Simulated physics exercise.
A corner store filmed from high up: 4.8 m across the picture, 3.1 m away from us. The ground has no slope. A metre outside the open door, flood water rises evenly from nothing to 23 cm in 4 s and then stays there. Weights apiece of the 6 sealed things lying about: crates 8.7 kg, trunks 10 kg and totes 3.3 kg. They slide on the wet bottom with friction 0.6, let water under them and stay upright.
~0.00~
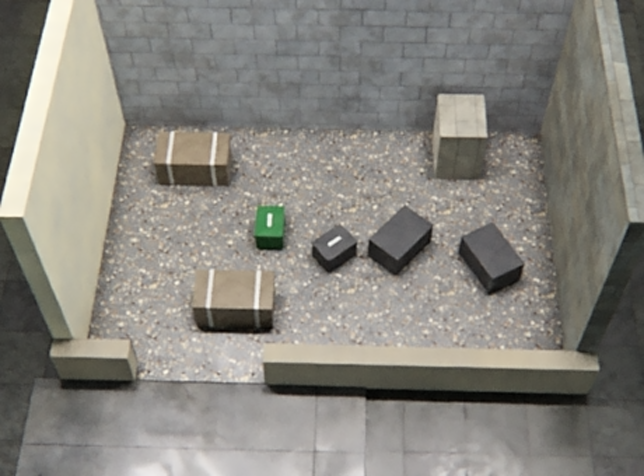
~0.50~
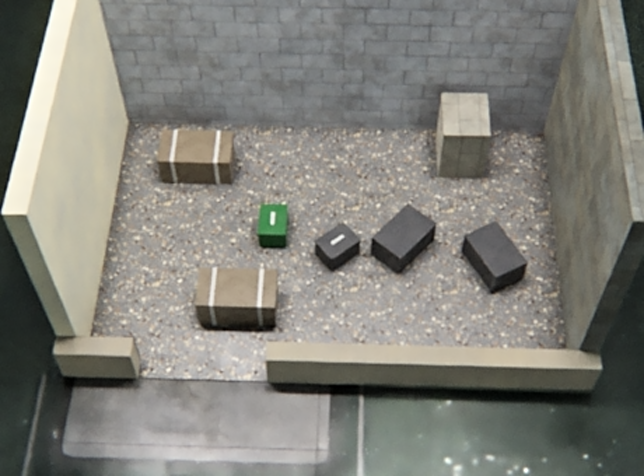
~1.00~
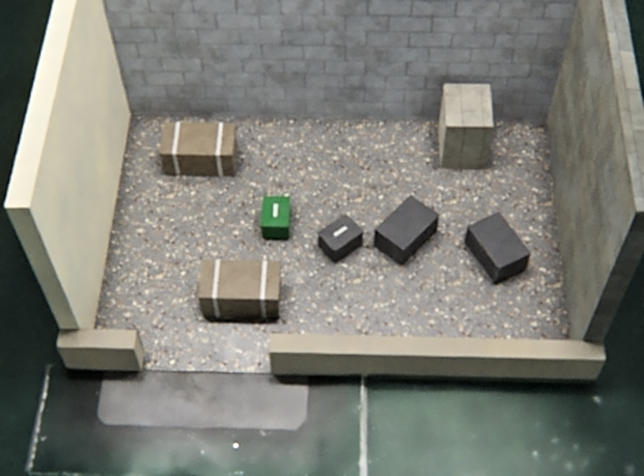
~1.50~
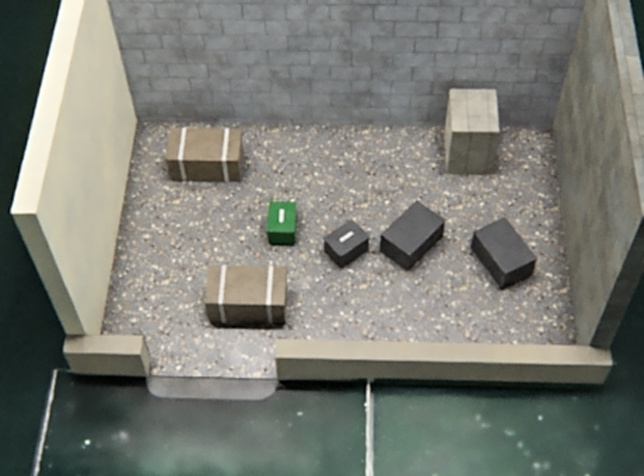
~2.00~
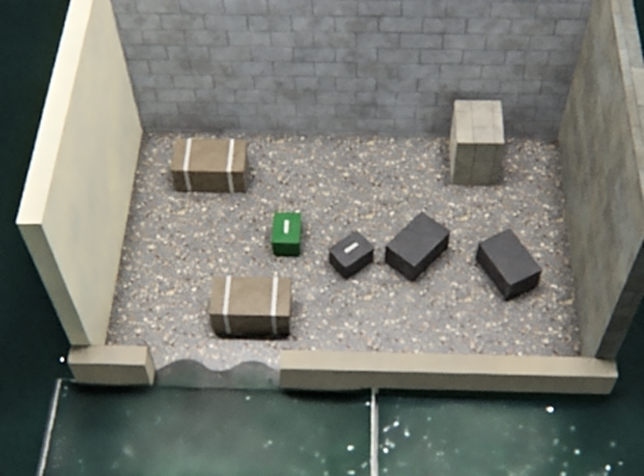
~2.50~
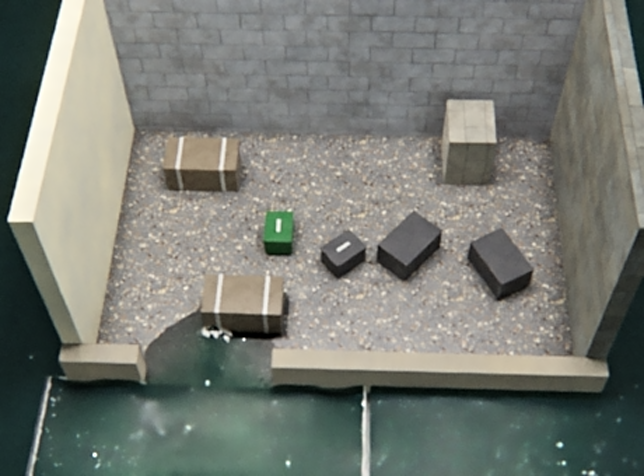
To begin with, brown trunks and green and dark totes sit on the speckled floor of a walled room, dry paving outside its front opening. Dark green water spreads over the paving up to the low front wall, then enters through the gap and reaches the nearest trunk, while nothing inside shifts.
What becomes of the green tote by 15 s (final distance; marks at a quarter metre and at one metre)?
Green tote ends far away.
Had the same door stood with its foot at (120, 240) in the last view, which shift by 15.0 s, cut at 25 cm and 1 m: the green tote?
In that case the green tote gets carried off.
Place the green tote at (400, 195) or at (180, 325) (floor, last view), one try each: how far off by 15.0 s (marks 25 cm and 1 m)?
In turn: It ends far away; it travels far.
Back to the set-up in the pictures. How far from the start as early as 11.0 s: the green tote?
Roughly 150 cm by then.
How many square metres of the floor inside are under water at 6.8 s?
Some 12.0 m2.
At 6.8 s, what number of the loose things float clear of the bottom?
I count 3.
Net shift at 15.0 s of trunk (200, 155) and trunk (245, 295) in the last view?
In turn: 250 cm, 80 cm.
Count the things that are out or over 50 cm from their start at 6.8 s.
I count 4.
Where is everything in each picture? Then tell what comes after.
The green tote at (270, 221) rests on the ground; 0.0 m2 under water; 0 of 6 have shifted, in the first frame.
The green tote at (273, 219), on the bottom; water covers 0.0 m2; 0 of 6 have shifted, in the second frame.
The green tote at (276, 211) rests on the ground; 0.0 m2 under water; 0 of 6 have shifted, in the third frame.
The green tote at (282, 217), on the bottom; water covers 0.0 m2; 0 of 6 have shifted, in the fourth frame.
The green tote at (286, 227) rests on the ground; water covers 0.0 m2; 0 of 6 have shifted, in the fifth frame.
The green tote at (279, 226), on the bottom; 0.6 m2 under water; 0 of 6 have shifted, in the sixth frame.
After 3.5 s the green tote is near (279, 226), 0.0 m from its start, aground; 0 afloat.
After 6.8 s the green tote is near (382, 133), 1.7 m from its start, afloat; 3 afloat.
After 11.0 s the green tote is near (420, 167), 1.7 m from its start, afloat; 5 afloat.
After 15.0 s the green tote is near (490, 224), 2.2 m from its start, afloat; 6 afloat.
